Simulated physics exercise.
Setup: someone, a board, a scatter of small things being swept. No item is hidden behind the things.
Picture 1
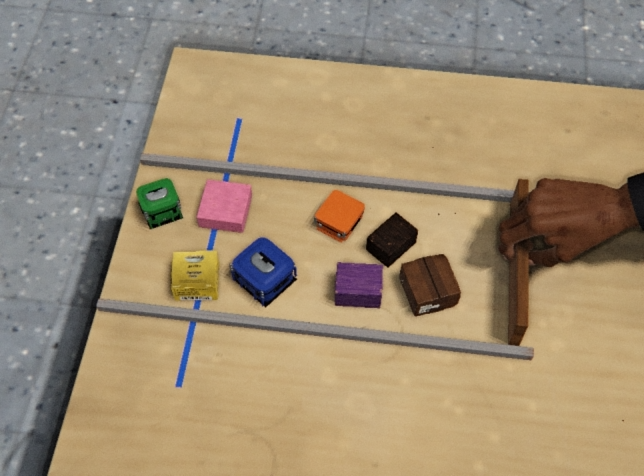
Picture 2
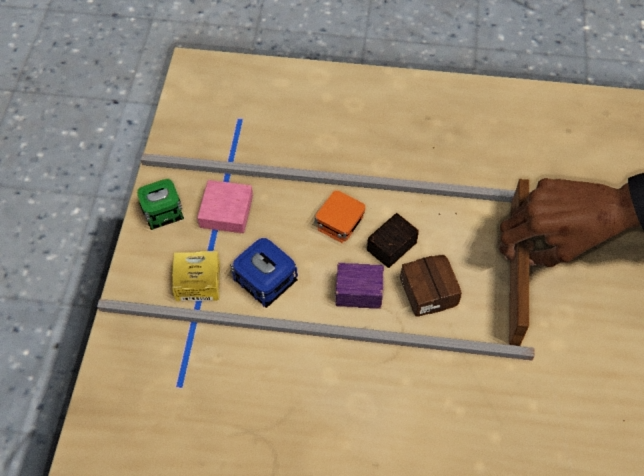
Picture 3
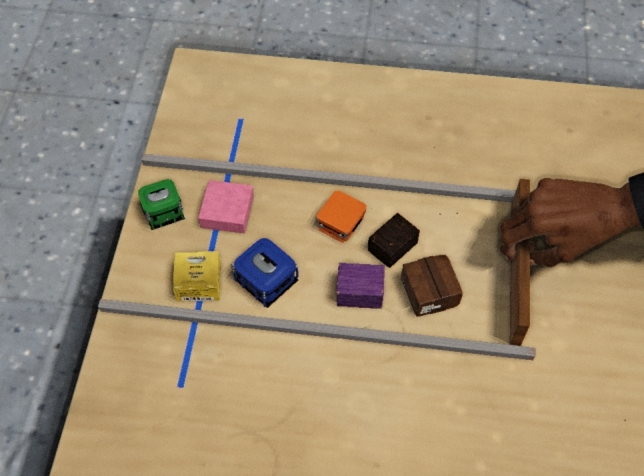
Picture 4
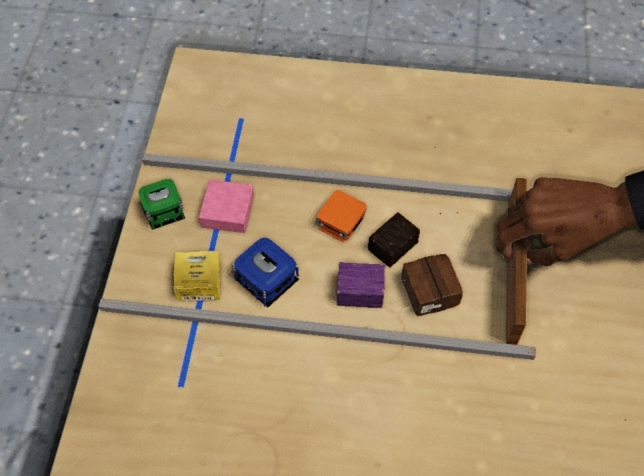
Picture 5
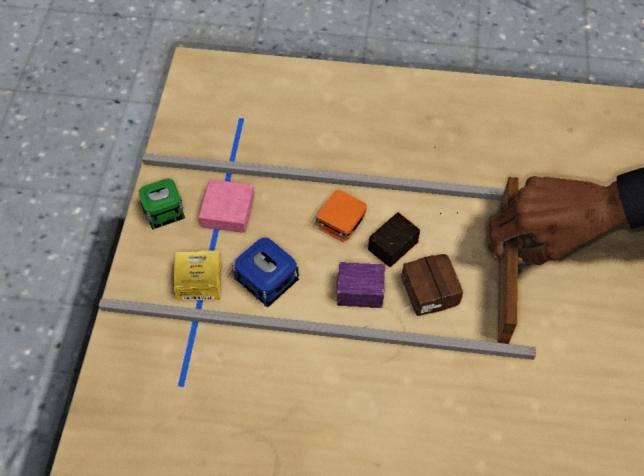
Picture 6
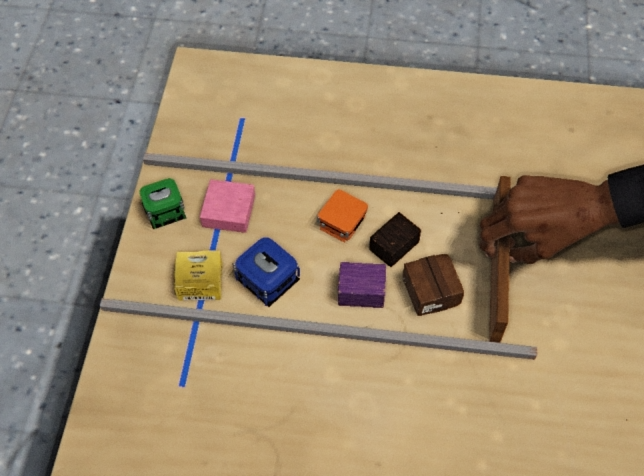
A hand held a wooden board upright between two gray rails on a table, then slid it slightly left toward eight small colorful blocks and boxes, which stayed practically still.
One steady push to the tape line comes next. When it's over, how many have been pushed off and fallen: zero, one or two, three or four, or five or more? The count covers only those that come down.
By the end, three or four have fallen.
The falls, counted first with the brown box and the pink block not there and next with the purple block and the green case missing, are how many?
Try 1: 1; try 2: 1.
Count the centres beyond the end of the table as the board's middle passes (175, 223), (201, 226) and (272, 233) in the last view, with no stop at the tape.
Respectively 5, 3 and 1.
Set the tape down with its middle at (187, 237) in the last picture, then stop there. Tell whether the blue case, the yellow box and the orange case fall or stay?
For the blue case: It drops. For the yellow box: It drops. For the orange case: It stays.
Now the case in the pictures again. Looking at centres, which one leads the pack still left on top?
Purple block.
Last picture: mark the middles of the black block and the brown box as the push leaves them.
Black block at (196, 221), brown box at (184, 261).
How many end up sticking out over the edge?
Number: 0.
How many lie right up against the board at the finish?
It touches 3.
A little later, none off yet; green case at rest near (163, 203); yellow box at rest near (199, 276); pink block at rest near (228, 206).
Next, none off yet; green case at rest near (163, 203); yellow box shifted about its own width near (128, 280); pink block at rest near (227, 205).
When it is over, the number that fall off is three or four; down, blue case, yellow box and green case.
